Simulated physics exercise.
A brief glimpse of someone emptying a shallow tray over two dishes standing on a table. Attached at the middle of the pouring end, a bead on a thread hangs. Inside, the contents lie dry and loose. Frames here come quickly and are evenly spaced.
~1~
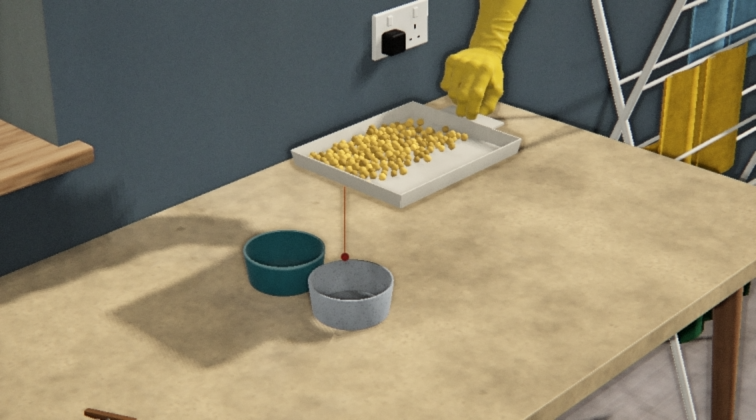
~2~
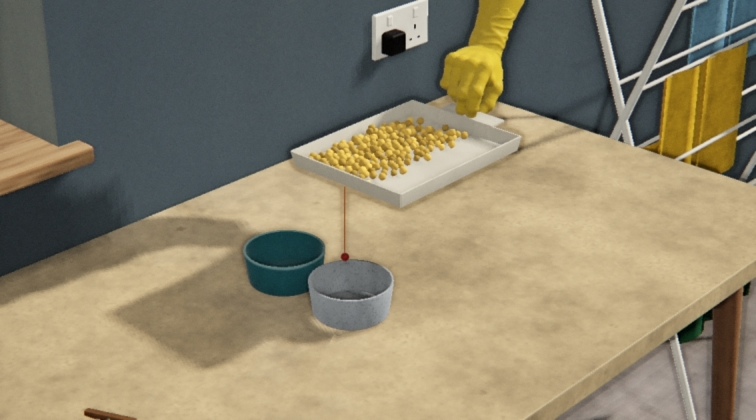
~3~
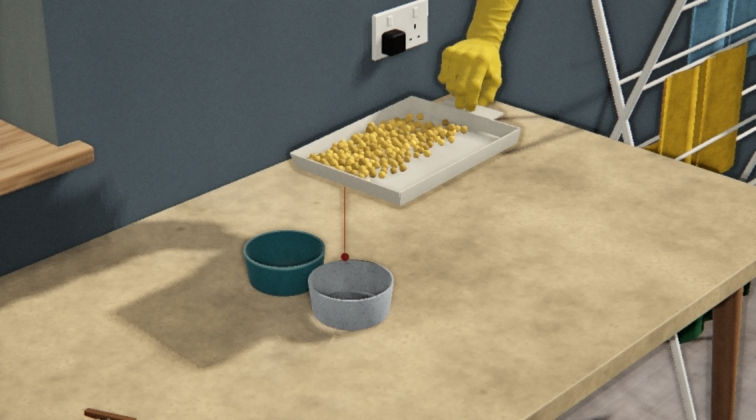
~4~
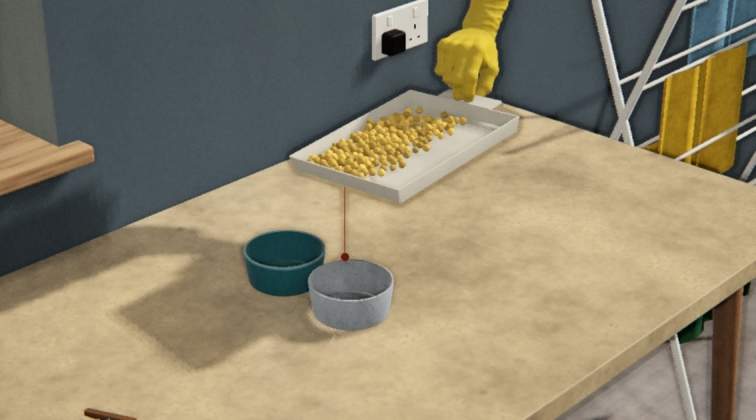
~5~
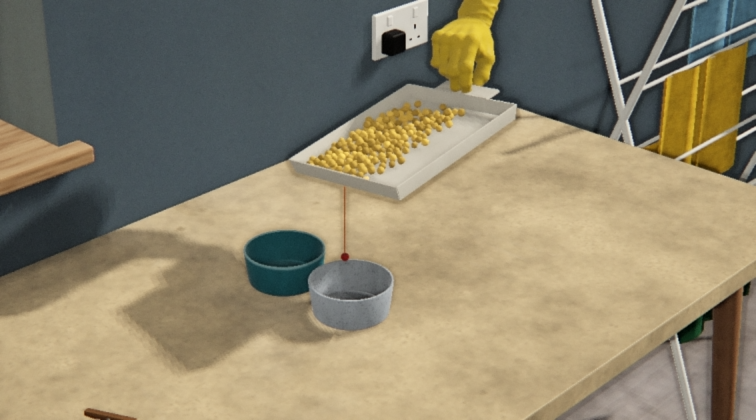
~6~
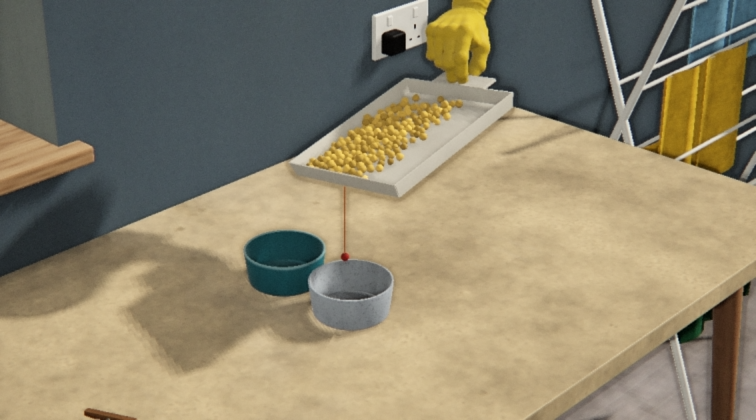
A shallow white tray of puffed corn balls, gripped at its far end by a yellow-gloved hand, starts out level above a teal dish and a grey dish on a table. The hand then rises and shifts slightly left, tilting the tray gradually toward its left corner while the load stays on it.
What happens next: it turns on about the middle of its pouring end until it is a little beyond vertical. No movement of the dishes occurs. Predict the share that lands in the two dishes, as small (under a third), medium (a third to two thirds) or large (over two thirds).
Large.
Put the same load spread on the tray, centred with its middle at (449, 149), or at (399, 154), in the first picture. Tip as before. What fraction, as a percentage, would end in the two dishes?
Roughly 80 % and then 80 %.
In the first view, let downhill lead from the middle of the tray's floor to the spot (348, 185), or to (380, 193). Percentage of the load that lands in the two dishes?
Around 30 percent for the first aim and around 50 percent for the second.
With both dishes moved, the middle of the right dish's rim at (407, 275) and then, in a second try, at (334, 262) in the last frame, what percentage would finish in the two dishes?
You'd get 40 in a hundred the first time and 70 in a hundred the second.
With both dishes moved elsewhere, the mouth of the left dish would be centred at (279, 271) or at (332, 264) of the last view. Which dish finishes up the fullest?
In turn: The left-hand dish; the left dish.
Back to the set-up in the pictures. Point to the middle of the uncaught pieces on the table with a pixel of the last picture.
Centre: Close to (295, 288).
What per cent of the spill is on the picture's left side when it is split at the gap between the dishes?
Share to the left: Near 70 per cent.
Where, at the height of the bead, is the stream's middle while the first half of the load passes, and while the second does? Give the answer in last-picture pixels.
Close to (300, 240), then close to (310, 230).
Soon, tray tipped steeply; nearly all on the tray; a stray few in the left dish; a stray few in the air.
A while on, tray tipped past a quarter turn; most on the tray; a small part in the left dish; a stray few outside both; a small part in the air.
Towards the end, tray tipped past a quarter turn; a stray few in the right dish; most in the left dish; about a quarter outside both.
Finally, tray tipped past a quarter turn; a stray few in the right dish; most in the left dish; about a quarter outside both.
